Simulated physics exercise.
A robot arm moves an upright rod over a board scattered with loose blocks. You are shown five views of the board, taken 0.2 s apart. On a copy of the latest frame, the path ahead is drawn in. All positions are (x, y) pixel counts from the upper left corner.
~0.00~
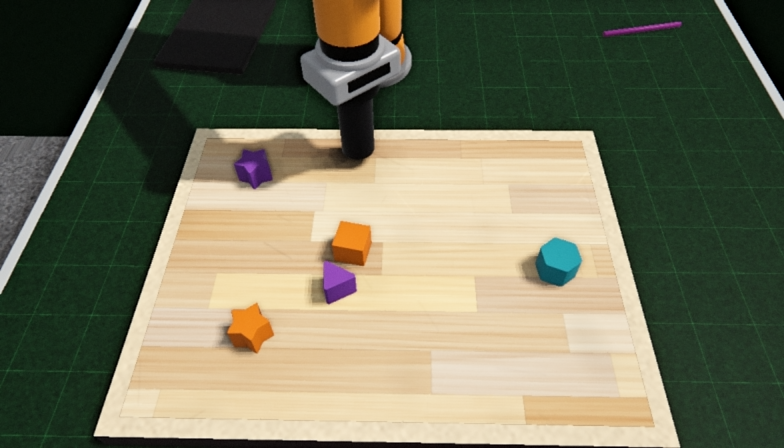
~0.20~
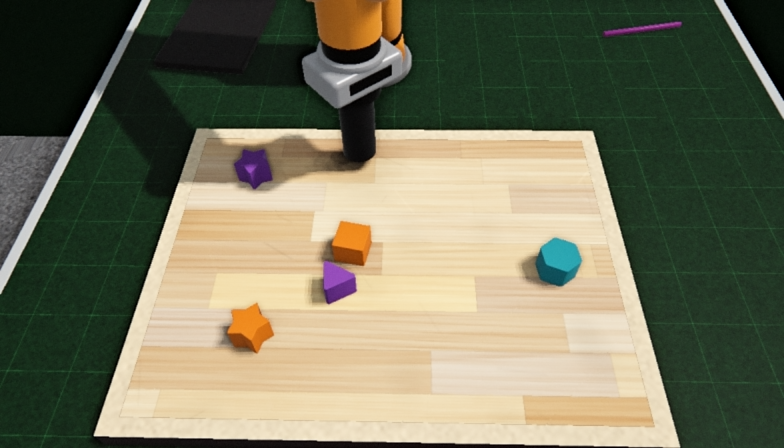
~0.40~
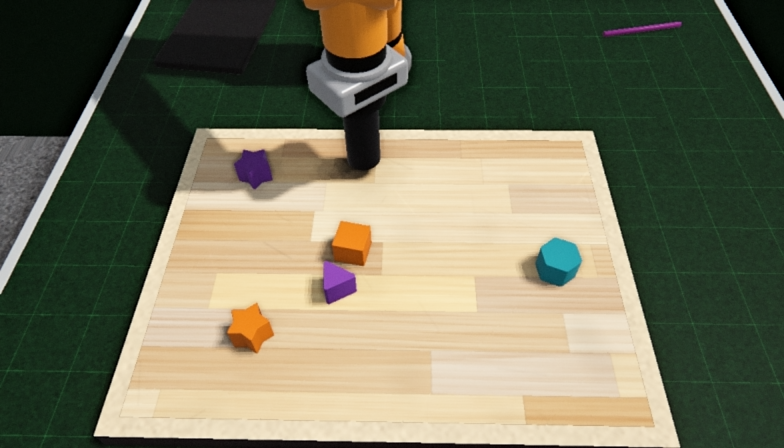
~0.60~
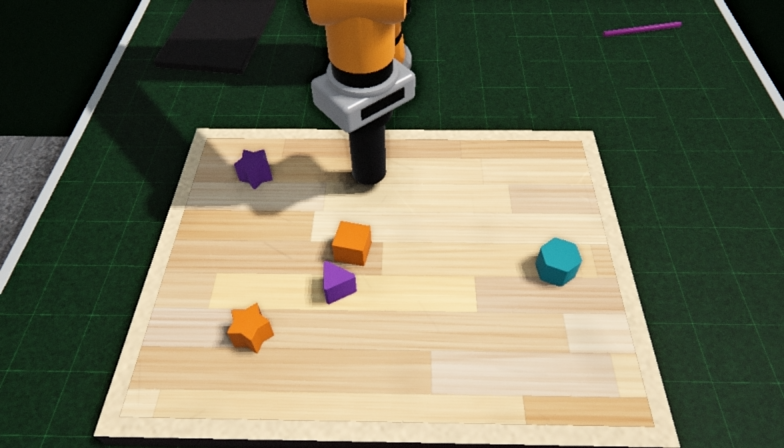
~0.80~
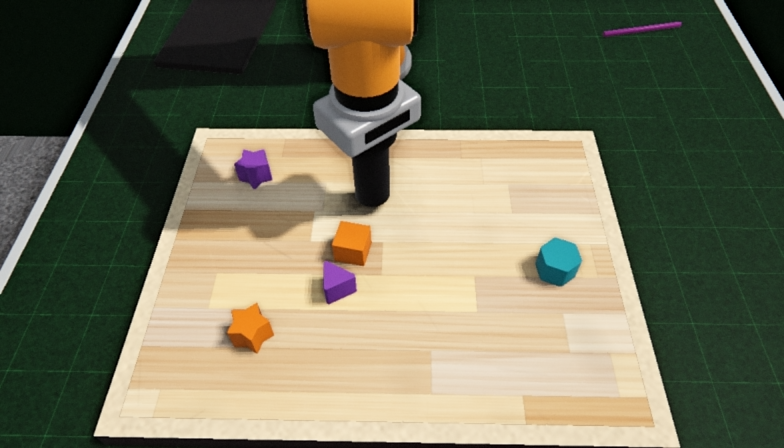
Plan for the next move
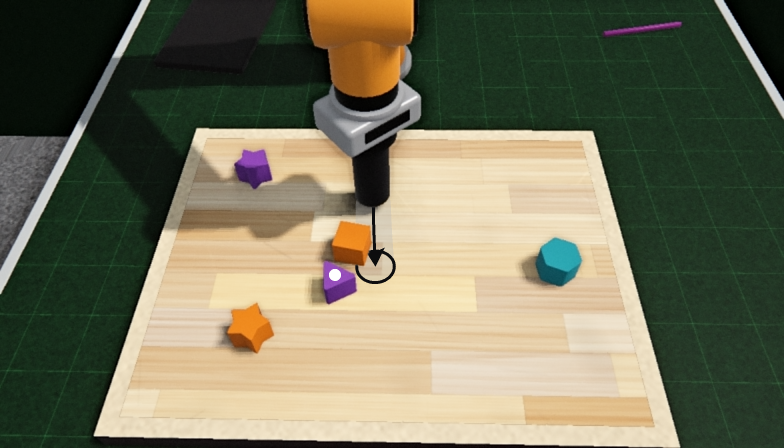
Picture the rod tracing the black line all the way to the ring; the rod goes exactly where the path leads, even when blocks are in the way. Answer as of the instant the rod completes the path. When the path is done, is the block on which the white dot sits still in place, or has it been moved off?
The block you're asking about gets moved.
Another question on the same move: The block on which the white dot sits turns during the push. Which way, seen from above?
Twists anticlockwise.
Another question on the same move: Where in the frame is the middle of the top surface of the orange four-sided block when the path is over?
About (339, 257).
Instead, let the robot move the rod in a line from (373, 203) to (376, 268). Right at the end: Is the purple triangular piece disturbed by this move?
That block slides.
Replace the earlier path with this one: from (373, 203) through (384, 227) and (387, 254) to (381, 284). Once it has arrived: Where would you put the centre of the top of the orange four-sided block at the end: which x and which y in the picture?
Close to (346, 250).
Drawn move, in a line from (373, 203) to (376, 267); the dot is on the purple triangular piece.
The first path, step by step. Halfway along, rod (373, 225); orange four-sided block (349, 240), turned 15° clockwise.
At the end, rod (375, 258); purple triangular piece (326, 282), turned 25° anticlockwise; orange four-sided block (339, 257), turned 70° clockwise.
